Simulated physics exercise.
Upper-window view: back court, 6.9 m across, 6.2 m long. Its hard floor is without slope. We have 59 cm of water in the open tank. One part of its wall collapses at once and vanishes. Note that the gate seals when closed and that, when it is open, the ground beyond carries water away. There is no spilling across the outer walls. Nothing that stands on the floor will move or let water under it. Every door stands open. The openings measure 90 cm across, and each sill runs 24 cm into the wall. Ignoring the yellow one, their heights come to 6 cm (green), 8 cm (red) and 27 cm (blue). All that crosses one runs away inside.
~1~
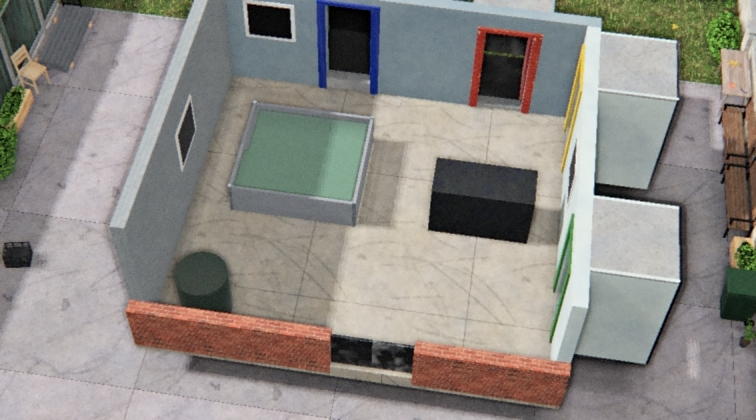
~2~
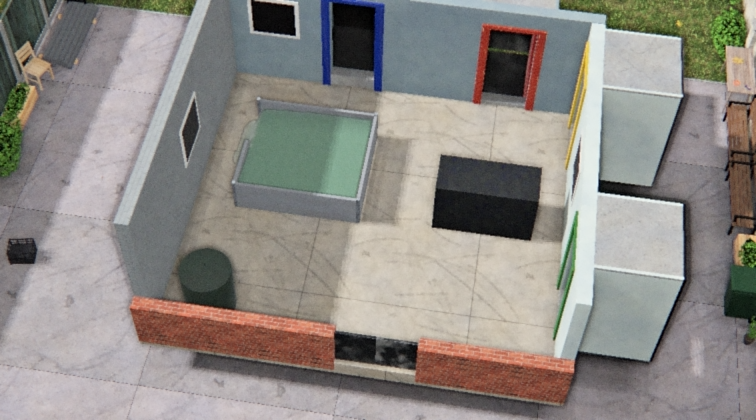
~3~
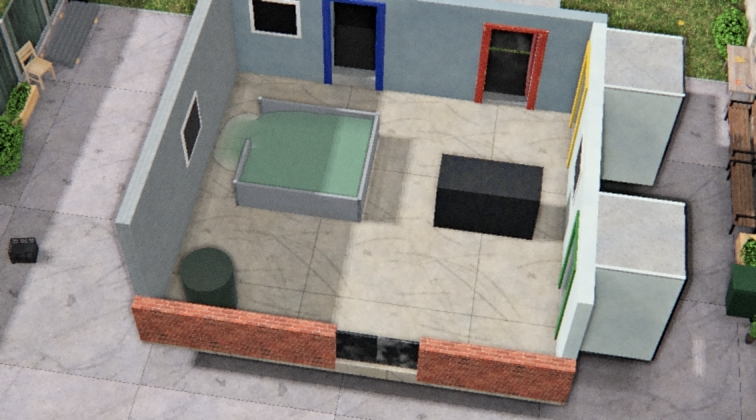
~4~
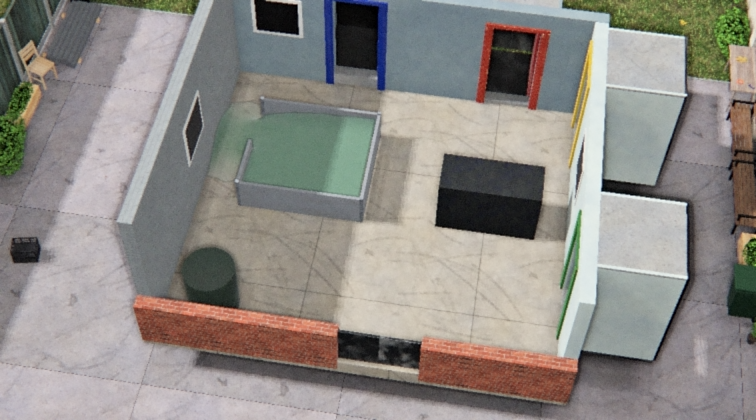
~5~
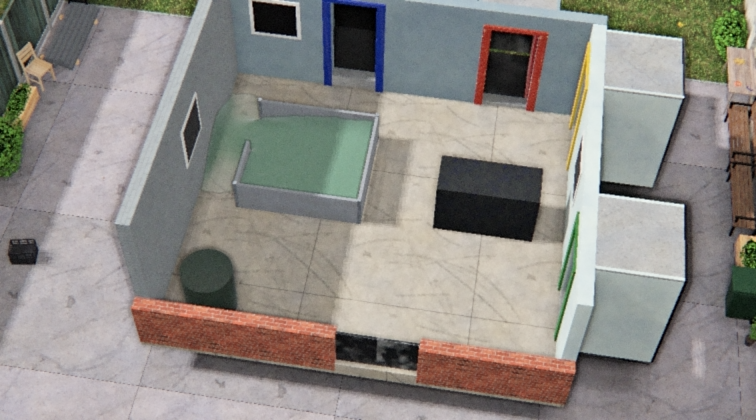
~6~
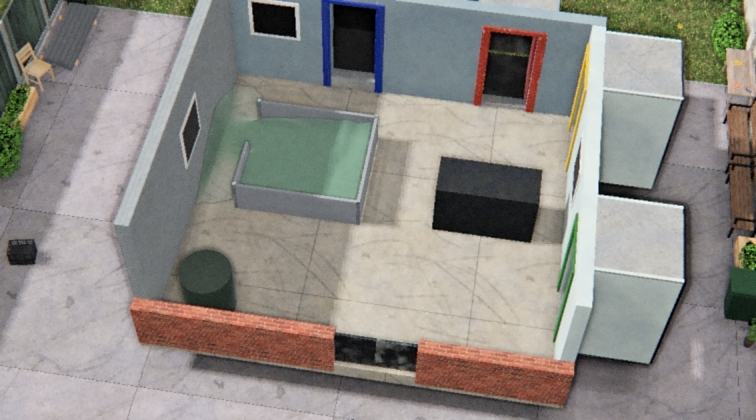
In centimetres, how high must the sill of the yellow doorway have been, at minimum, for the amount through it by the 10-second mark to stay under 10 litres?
It must have been at least 13.5 cm high.
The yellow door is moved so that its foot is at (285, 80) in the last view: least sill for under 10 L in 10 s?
Minimum: About 25 cm.
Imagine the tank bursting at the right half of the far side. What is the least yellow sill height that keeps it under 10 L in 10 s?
If so: Around 19 cm.
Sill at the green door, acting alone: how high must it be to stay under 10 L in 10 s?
Door green, min height approx. 8.0 cm.
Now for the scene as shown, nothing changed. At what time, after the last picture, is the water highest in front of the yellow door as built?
The level tops out near 4.0 seconds.
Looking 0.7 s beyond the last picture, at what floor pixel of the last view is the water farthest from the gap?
Close to pixel (175, 266).
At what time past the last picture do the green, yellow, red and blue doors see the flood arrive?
Arrival times - green: 5.0 s; yellow: 3.2 s; red: 2.4 s; blue: 1.0 s.
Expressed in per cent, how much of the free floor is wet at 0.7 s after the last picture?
About 15 per cent.
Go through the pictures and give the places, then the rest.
The first frame shows still water, 59 cm deep, in the open tank at (303, 154); the yellow door at (573, 115) is dry.
In the second frame, the gap is at (256, 137), the front 0.3 m out at (237, 161); the back of the open tank holds 59 cm.
In the third frame, the front is at (217, 150), 0.7 m from the gap at (257, 137); 0.8 m2 of floor is wet, 59 cm left at the back.
In the fourth frame, the front is at (209, 170), 0.9 m from the gap at (259, 137); 1.4 m2 of floor is wet, 59 cm left at the back.
In the fifth frame, the front is at (202, 186), 1.1 m from the gap at (257, 139); 1.5 m2 of floor is wet, 59 cm left at the back.
In the sixth frame, the front is at (197, 199), 1.3 m from the gap at (256, 139); 1.7 m2 of floor is wet, 58 cm left at the back; 6.2 m in a straight line remain to the yellow door at (577, 114).
Then, 0.7 s after the last picture water covers 15 % of the floor, deepest (53 cm) near (238, 76); it has not reached the yellow door.
Then, 2.3 s after the last picture water covers 40 % of the floor, deepest (36 cm) near (238, 76); it has not reached the yellow door.
Then, 9.3 s after the last picture water covers 100 % of the floor, deepest (12 cm) near (236, 82); 10 cm at the yellow door, 0 litres in over its 19 cm sill.
At the yellow door as built, the water peaked near 18 cm, 3.9 s after the last picture.
Run again over the same 10 s with other heights there, 23 litres in over 12 cm, 2 litres over 16 cm. The limit of 10 litres is kept from about 13.5 cm up.
